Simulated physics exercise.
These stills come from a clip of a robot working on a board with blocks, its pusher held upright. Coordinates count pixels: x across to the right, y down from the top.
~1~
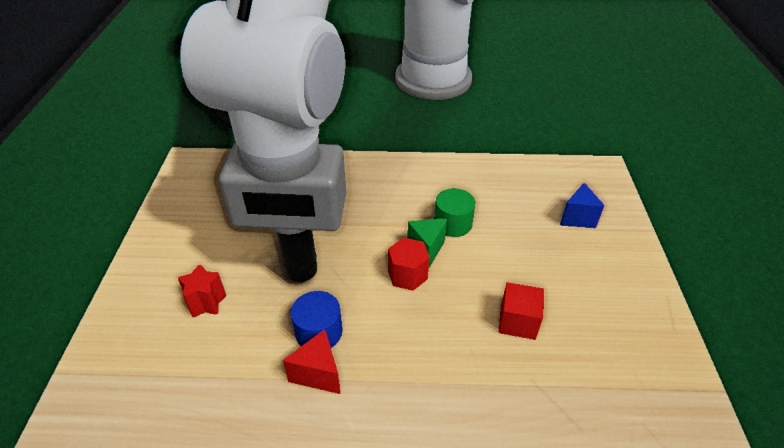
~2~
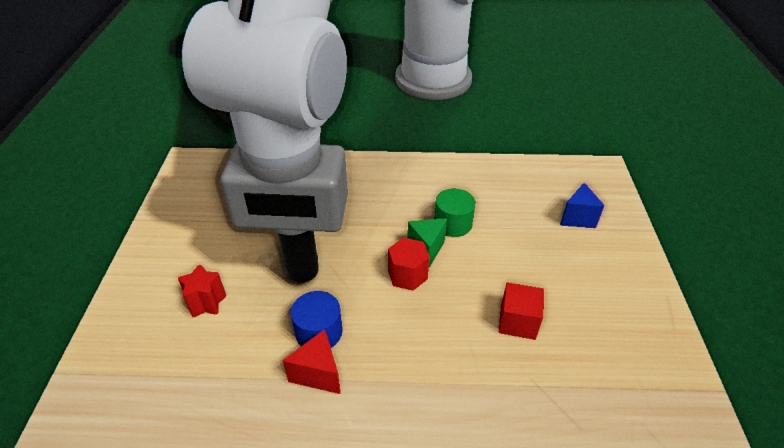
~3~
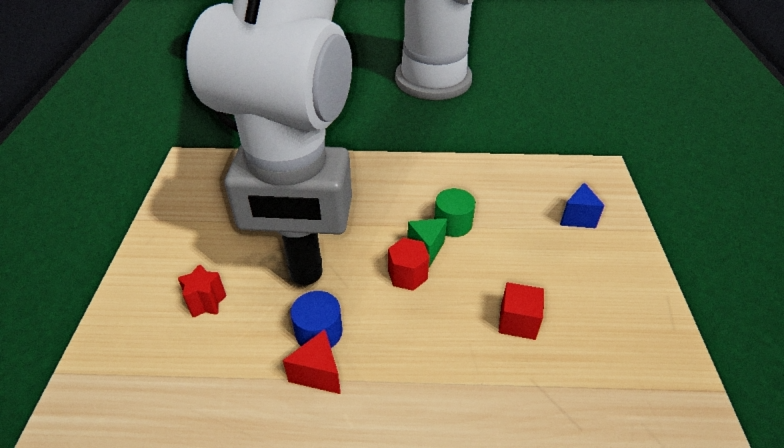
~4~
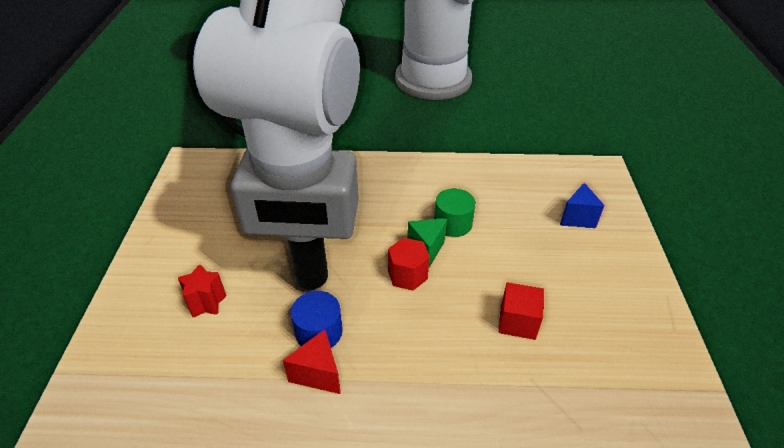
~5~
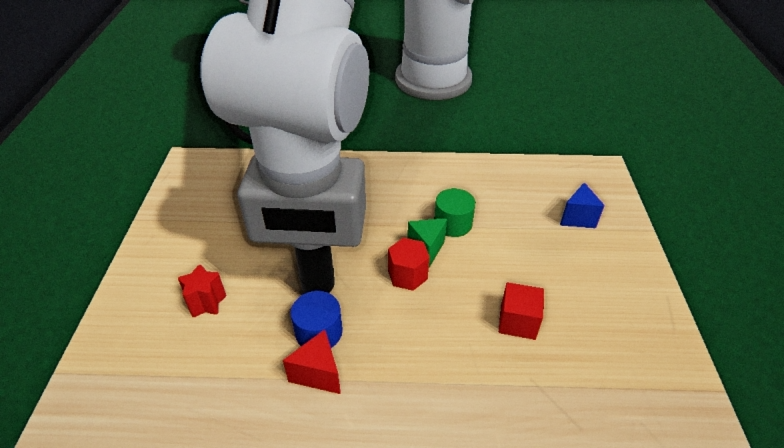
A grey-white robot arm with a black cylindrical tip reaches over a pale wooden board on a green surface, seen from above and in front by a still camera. A blue cylinder touches a red triangle below the tip, with a red star to the left and green pieces, red blocks and a blue triangle rightward. The arm shifts slightly right and toward the viewer, while every block stays still.
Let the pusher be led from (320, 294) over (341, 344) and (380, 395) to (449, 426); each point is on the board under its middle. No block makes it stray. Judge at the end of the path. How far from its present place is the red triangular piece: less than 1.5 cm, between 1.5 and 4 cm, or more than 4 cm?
Once the path is done, the red triangular piece lies more than 4 cm from its present place.
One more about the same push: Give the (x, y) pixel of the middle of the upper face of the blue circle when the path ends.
If I read the scene right, the answer is (338, 402).
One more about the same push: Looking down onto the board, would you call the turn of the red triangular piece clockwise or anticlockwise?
Spin direction: Clockwise.
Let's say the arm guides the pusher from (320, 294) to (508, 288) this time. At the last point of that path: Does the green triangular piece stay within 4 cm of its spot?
Short answer: Yes.
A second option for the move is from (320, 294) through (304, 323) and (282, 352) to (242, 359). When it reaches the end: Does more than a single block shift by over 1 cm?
Answer: Yes.
On the path given first. One third of the way, pusher (341, 337); red triangular piece (306, 399), turned 70° clockwise; blue circle (329, 362).
Two thirds of the way, pusher (381, 387); red triangular piece (291, 422), turned 90° clockwise; blue circle (338, 402).
At the end, pusher (451, 418); red triangular piece (291, 422), turned 90° clockwise; blue circle (338, 402); red hexagonal block in place.
